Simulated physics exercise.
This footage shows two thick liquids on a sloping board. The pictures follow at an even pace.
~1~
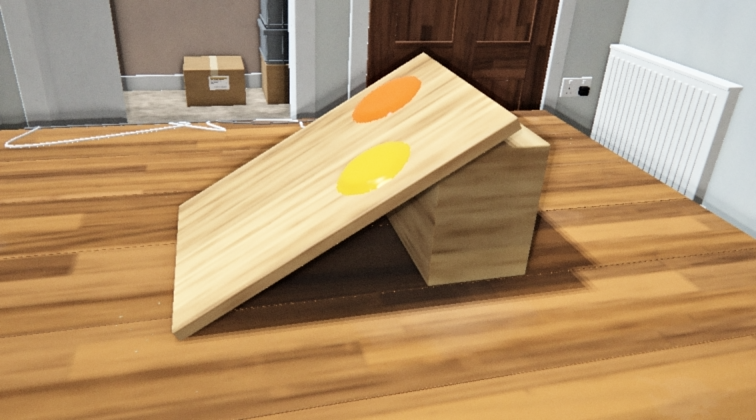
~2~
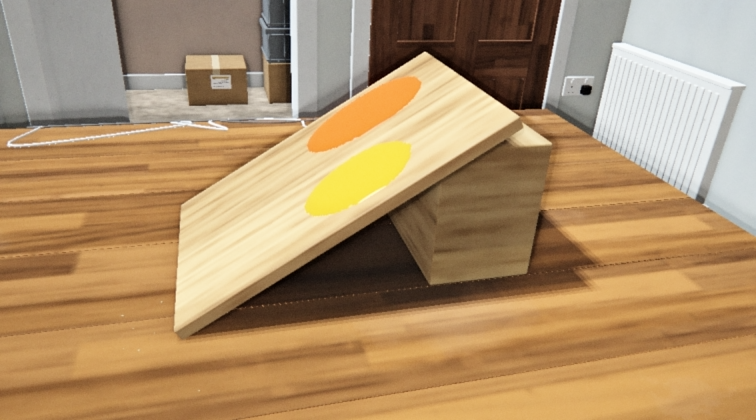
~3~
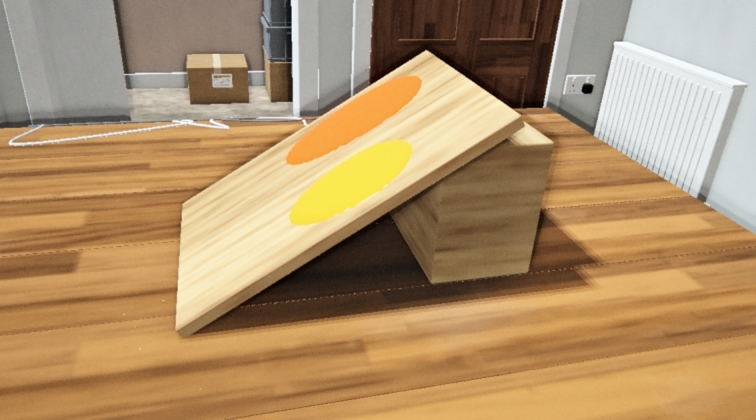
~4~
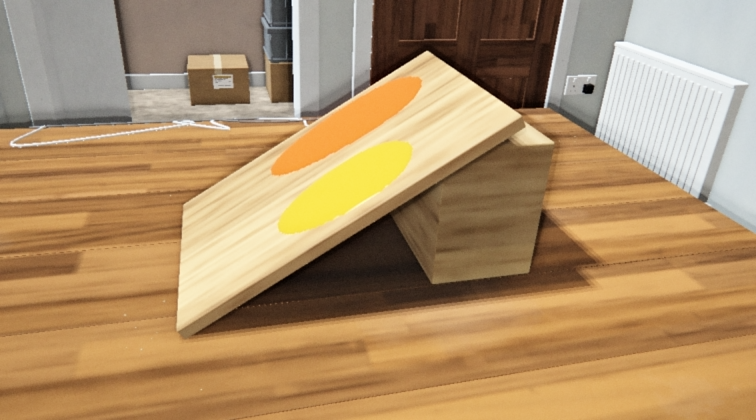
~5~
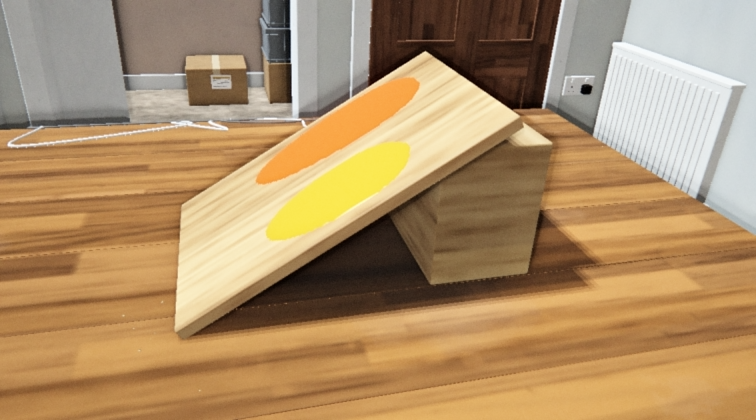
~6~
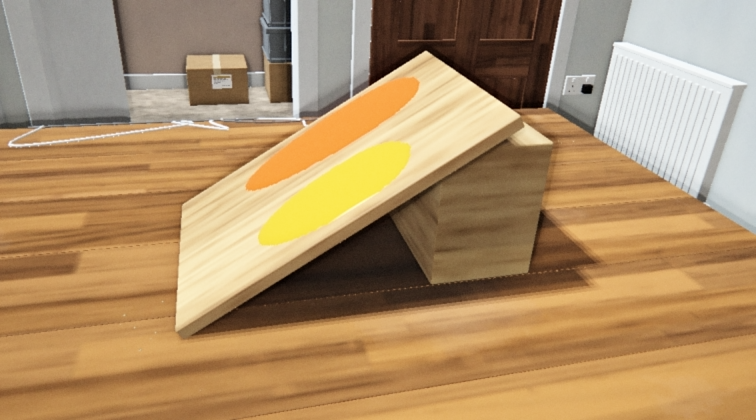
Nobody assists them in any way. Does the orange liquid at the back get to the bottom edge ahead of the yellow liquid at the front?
Yes, the back one does.
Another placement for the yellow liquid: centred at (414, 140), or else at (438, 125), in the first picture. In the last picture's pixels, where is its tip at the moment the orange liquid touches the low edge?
Its tip would sit near (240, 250) in the first try and at (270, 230) in the second.
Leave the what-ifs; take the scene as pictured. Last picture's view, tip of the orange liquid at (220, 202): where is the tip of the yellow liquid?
Around (237, 251).
A moment on, the yellow liquid is three quarters of the way down; the orange liquid is three quarters of the way down.
Further on, the yellow liquid is three quarters of the way down; the orange liquid is close to the edge.
When it is over, the yellow liquid is close to the edge; the orange liquid is at the low edge.
